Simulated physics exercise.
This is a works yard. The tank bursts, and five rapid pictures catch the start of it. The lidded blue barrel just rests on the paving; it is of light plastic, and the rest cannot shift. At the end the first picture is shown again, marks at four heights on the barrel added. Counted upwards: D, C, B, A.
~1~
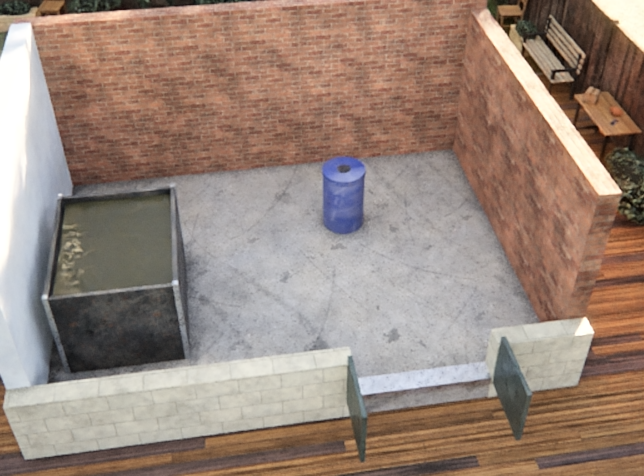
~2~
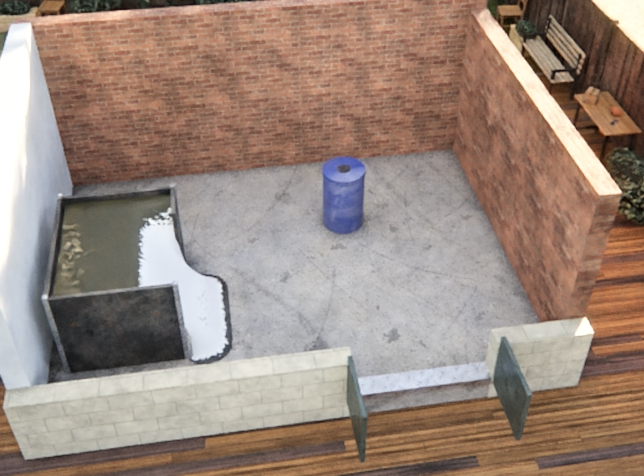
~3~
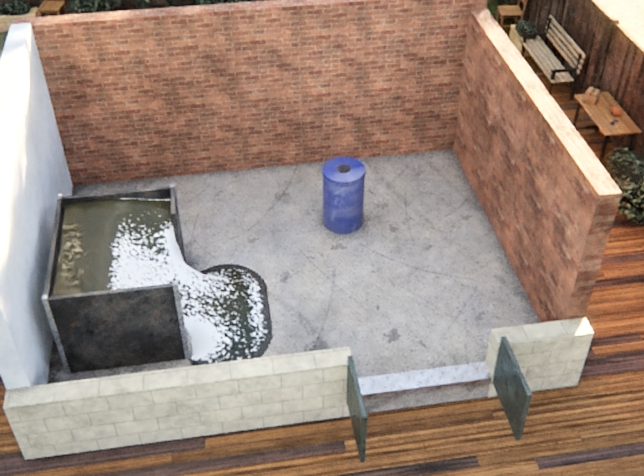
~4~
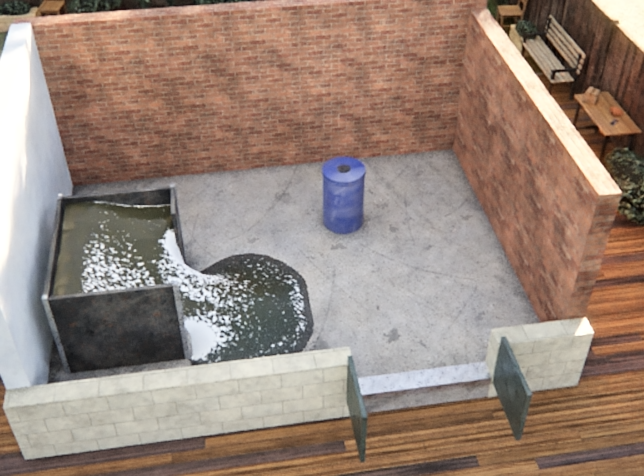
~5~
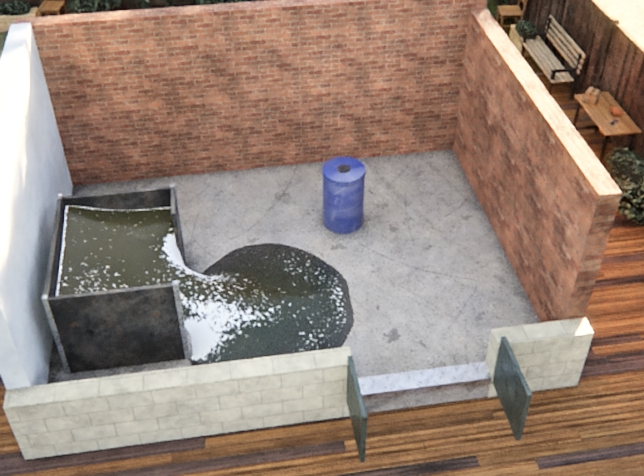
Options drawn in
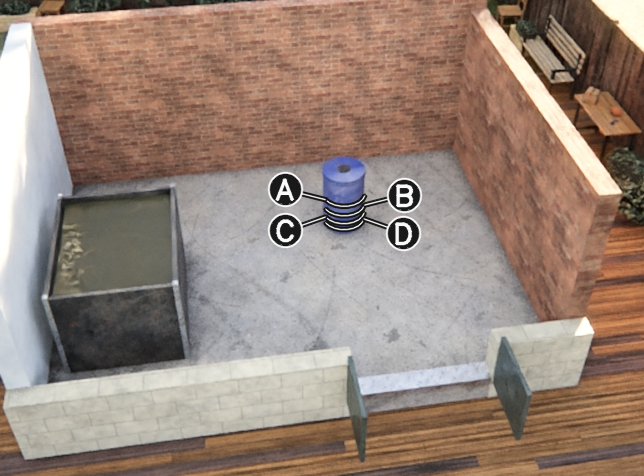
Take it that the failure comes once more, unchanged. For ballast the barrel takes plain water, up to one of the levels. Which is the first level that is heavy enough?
Use line C.
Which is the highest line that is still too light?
That is line D.
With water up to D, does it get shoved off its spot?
Yes, that goes wrong.
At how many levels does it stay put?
Three.
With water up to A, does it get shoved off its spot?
No.
On the marked copy, A at (347, 206); B at (347, 215); C at (347, 223); D at (347, 229); from the bottom up D, C, B, A.
Choosing A, it does not move.
Choosing B, it does not move.
Choosing C, it does not move.
Choosing D, it is pushed about 3 times its own width away.
